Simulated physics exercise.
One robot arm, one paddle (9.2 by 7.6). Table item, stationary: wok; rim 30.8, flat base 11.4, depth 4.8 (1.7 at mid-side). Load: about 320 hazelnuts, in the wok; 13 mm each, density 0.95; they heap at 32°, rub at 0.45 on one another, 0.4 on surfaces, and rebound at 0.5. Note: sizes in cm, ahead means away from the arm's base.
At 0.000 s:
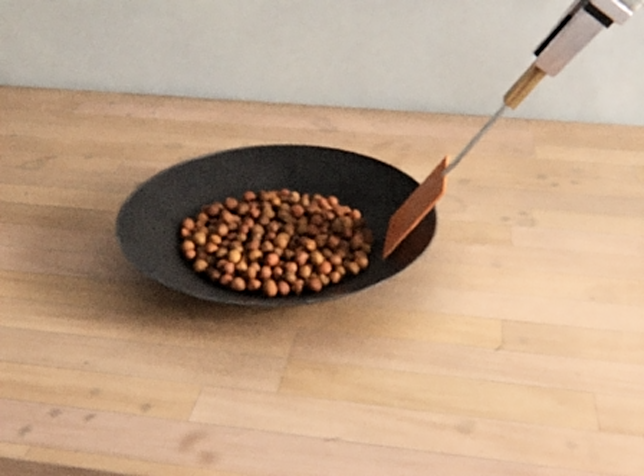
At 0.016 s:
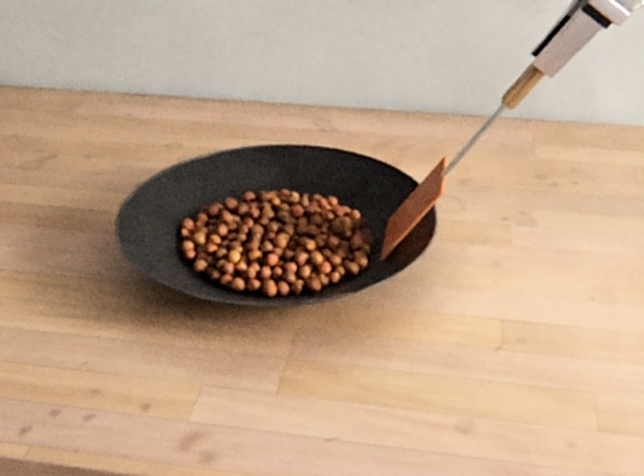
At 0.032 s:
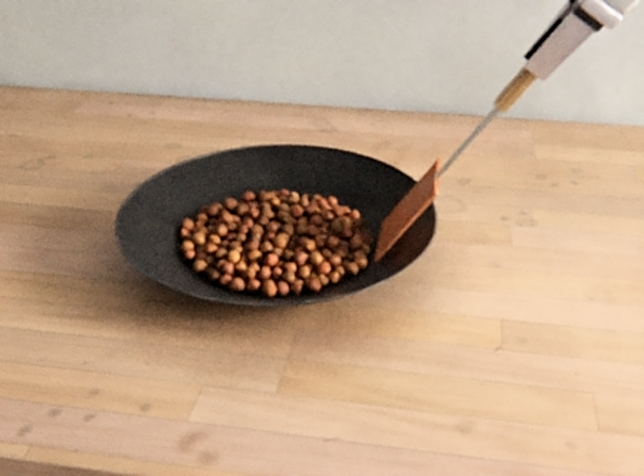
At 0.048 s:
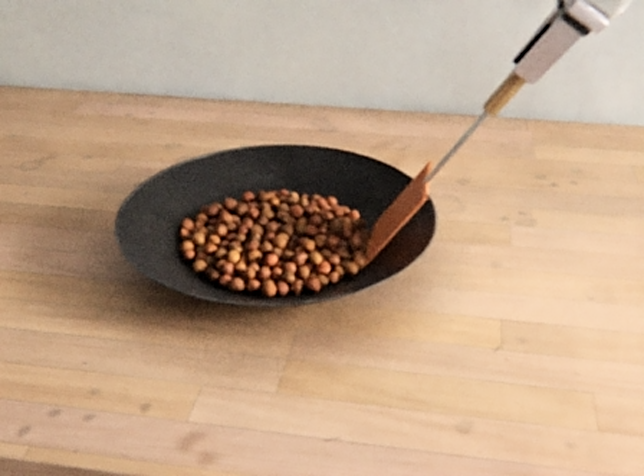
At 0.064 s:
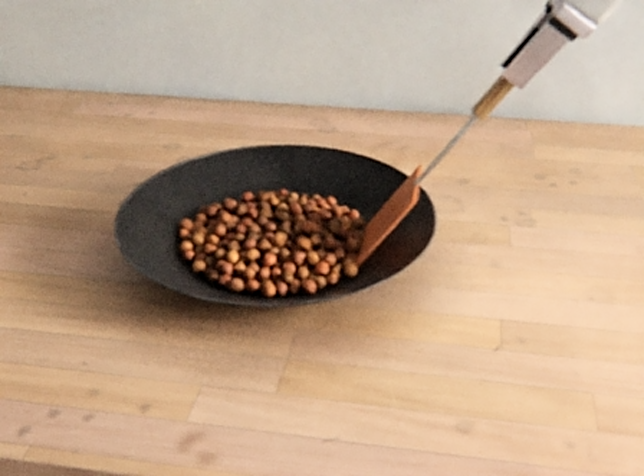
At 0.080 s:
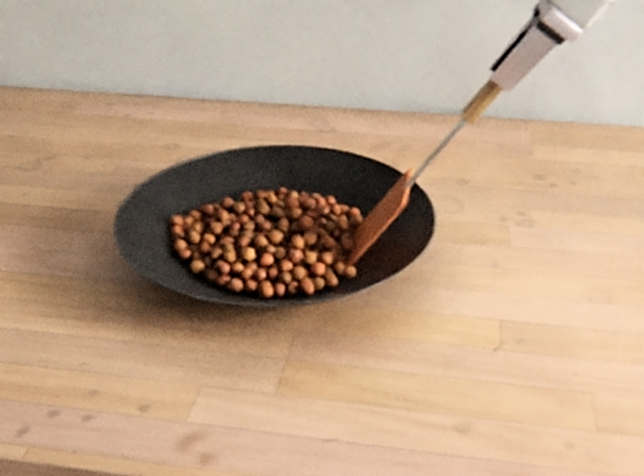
Robot arm moving an orange-brown paddle leftward in a black wok, nudging a heap of hazelnuts slightly left on a wooden table.
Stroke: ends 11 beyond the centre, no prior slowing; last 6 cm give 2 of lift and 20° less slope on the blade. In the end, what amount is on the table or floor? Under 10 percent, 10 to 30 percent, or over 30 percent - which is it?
It is 10 to 30 percent.
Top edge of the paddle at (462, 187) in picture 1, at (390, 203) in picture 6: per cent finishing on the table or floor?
Close to 40 in a hundred.
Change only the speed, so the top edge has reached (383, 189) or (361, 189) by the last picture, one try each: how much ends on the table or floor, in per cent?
That comes to some 35 and some 50 percent, in that order.
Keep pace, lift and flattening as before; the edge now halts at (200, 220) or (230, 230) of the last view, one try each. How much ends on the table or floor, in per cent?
First try about 0 percent, second about 0 percent.
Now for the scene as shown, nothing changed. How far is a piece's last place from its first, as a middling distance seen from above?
Some 5 cm.
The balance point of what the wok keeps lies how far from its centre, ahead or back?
The kept load is shifted forward by about 4.5 cm.
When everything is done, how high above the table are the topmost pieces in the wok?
It reaches around 6.5 cm.
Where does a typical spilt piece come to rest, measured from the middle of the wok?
About 22 cm out from the centre.
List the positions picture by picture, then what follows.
The first picture shows the paddle top edge at (446, 173), sloping 56°; upper third of the load around (278, 230), from x 185 to 365, top at y 195; 324 in the wok.
The second picture shows the paddle top edge at (445, 173), sloping 56°; upper third of the load around (278, 230), from x 185 to 365, top at y 195.
The third picture shows the paddle top edge at (438, 176), sloping 56°; upper third of the load around (277, 230), from x 185 to 365, top at y 195.
The fourth picture shows the paddle top edge at (428, 179), sloping 56°; upper third of the load around (277, 230), from x 185 to 365, top at y 195.
The fifth picture shows the paddle top edge at (418, 182), sloping 56°; upper third of the load around (278, 230), from x 185 to 360, top at y 195.
The sixth picture shows the paddle top edge at (408, 185), sloping 56°; upper third of the load around (268, 229), from x 175 to 355, top at y 195; 324 in the wok.
After 0.21 s, sloping 56°, highest piece 5 above the table; 324 in the wok.
After 0.34 s, sloping 51°, highest piece 6 above the table; 324 in the wok.
After 0.60 s, sloping 36°, highest piece 7 above the table; 263 in the wok, 55 on the table or floor, 6 on the blade or in flight.
After 1.65 s, sloping 36°, highest piece 6 above the table; 262 in the wok, 62 on the table or floor.
In the end, 262 in the wok, 62 on the table or floor. That is 19 % on the table or floor.
